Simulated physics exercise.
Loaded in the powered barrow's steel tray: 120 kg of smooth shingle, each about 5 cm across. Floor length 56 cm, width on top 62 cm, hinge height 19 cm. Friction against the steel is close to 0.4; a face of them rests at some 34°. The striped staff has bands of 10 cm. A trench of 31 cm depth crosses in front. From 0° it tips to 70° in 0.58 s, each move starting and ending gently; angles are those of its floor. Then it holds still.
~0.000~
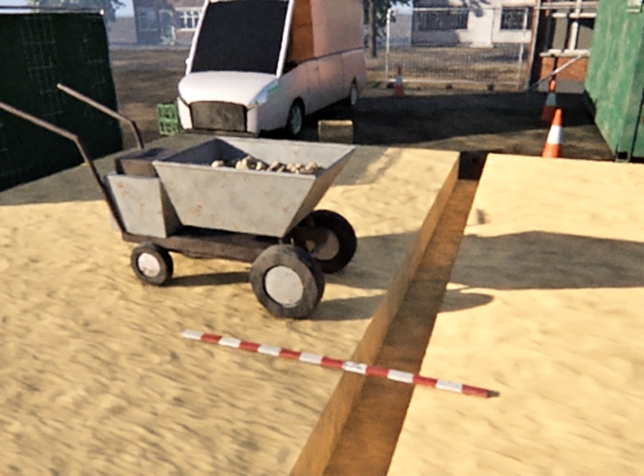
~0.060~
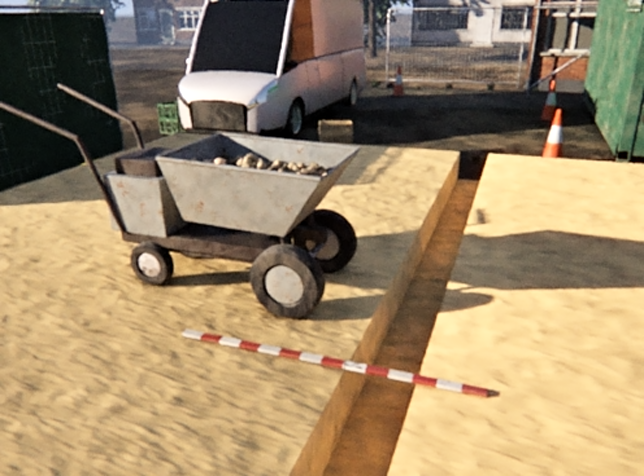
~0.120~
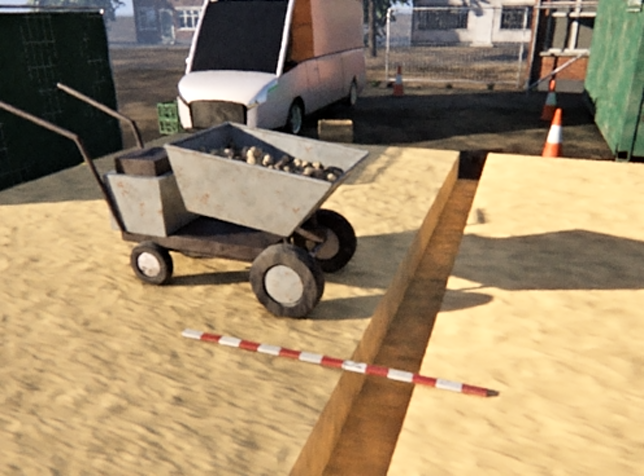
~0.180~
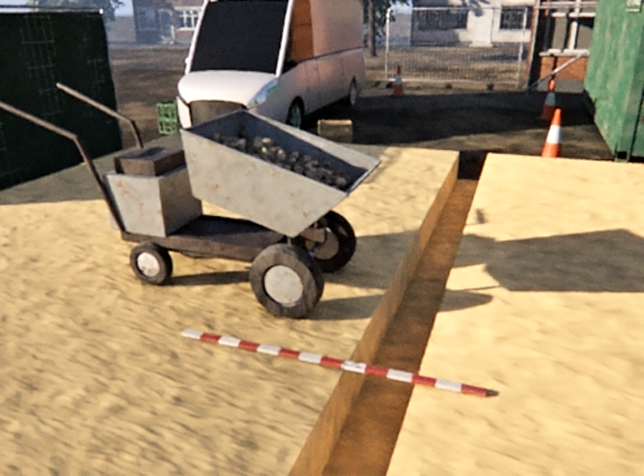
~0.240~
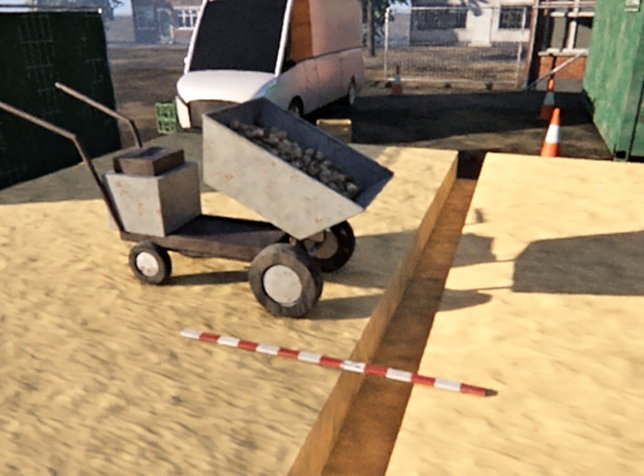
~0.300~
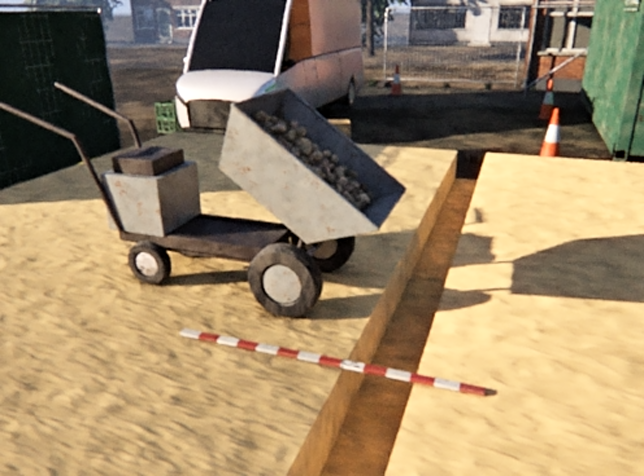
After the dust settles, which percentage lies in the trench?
About 32 per cent.
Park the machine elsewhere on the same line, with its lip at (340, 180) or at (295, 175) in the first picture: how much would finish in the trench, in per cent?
First some 15, then 50 per cent.
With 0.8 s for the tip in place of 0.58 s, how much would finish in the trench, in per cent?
In that case some 40 per cent.
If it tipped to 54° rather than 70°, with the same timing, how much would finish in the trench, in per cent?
In that case some 15 per cent.
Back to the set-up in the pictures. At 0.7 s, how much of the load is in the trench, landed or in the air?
About 5 per cent by then.
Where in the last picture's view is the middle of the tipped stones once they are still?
Their middle is at about (480, 315).
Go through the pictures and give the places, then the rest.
In the first picture, lip at (316, 178), floor tilted 0°, highest stones at (254, 167).
In the second picture, the tray is at 2°, its lip at (321, 180); the top of the load is at (252, 165); the stones move at 0.5 m/s on average.
In the third picture, lip at (332, 185), floor tilted 8°, highest stones at (236, 154); the stones move at 1.0 m/s on average.
In the fourth picture, lip at (347, 196), floor tilted 16°, highest stones at (242, 143); the stones move at 1.3 m/s on average.
In the fifth picture, the tray is at 26°, its lip at (363, 211); the top of the load is at (254, 131); the stones move at 1.5 m/s on average.
In the sixth picture, the tray is at 37°, its lip at (378, 230); the top of the load is at (271, 122); the stones move at 1.6 m/s on average.
After 0.4 s the floor is at 58°; 100 % in the tray; the foremost stones are at (383, 244).
After 0.7 s the floor is at 70°; 80 % in the tray, 5 % in the trench, 15 % past the trench; the foremost stones are at (478, 310).
After 1.0 s the floor is at 70°; 23 % in the tray, 8 % in the trench, 68 % past the trench; the foremost stones are past the picture's edge.
After 3.0 s the floor is at 70°; 0 % in the tray, 32 % in the trench, 68 % past the trench; the foremost stones are past the picture's edge.
